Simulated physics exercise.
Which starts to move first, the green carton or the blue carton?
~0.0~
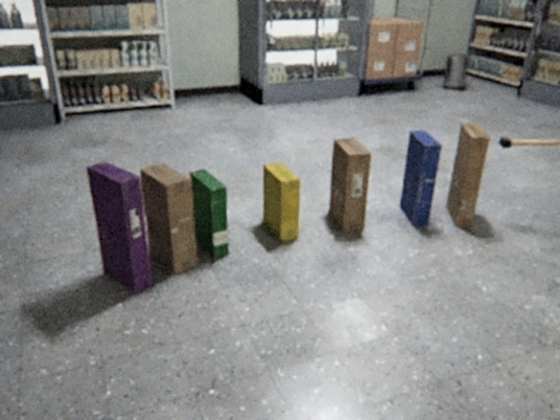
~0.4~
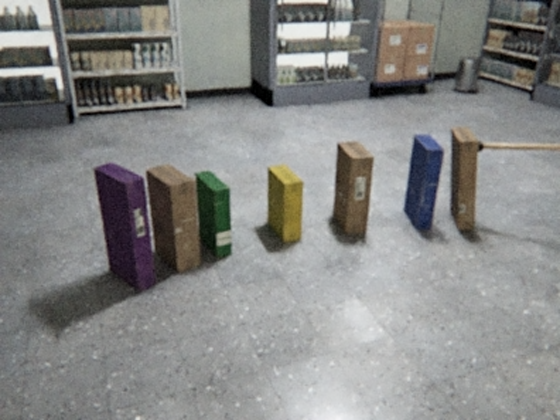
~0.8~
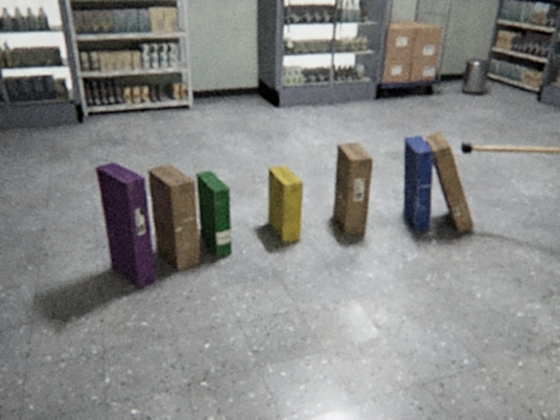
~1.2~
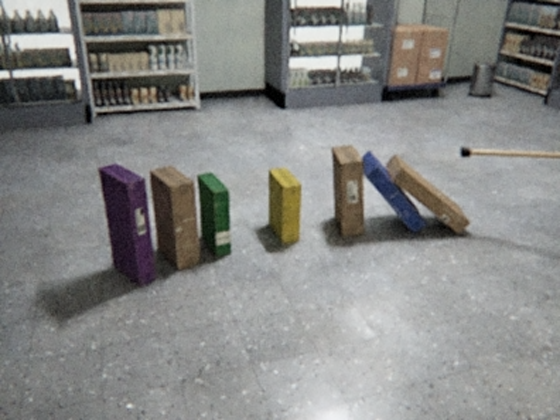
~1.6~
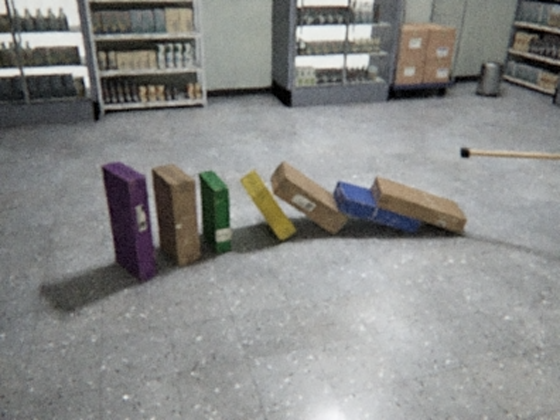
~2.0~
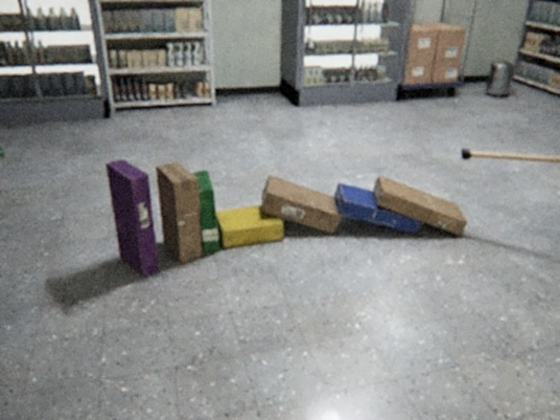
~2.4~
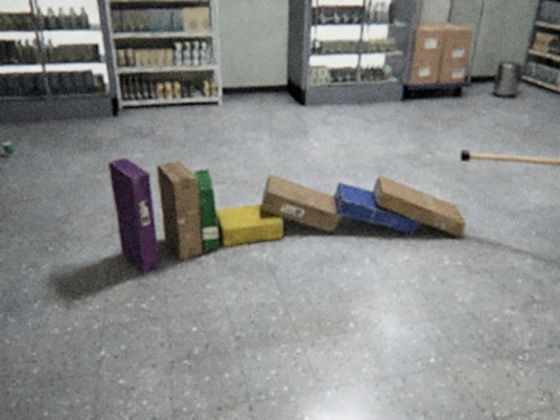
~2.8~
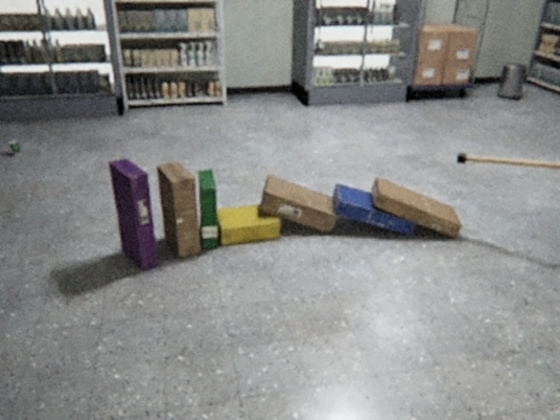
The blue carton moves first, tipping to the left while the green one is still in place. The green carton only shifts slightly later, as the yellow carton comes down beside it.
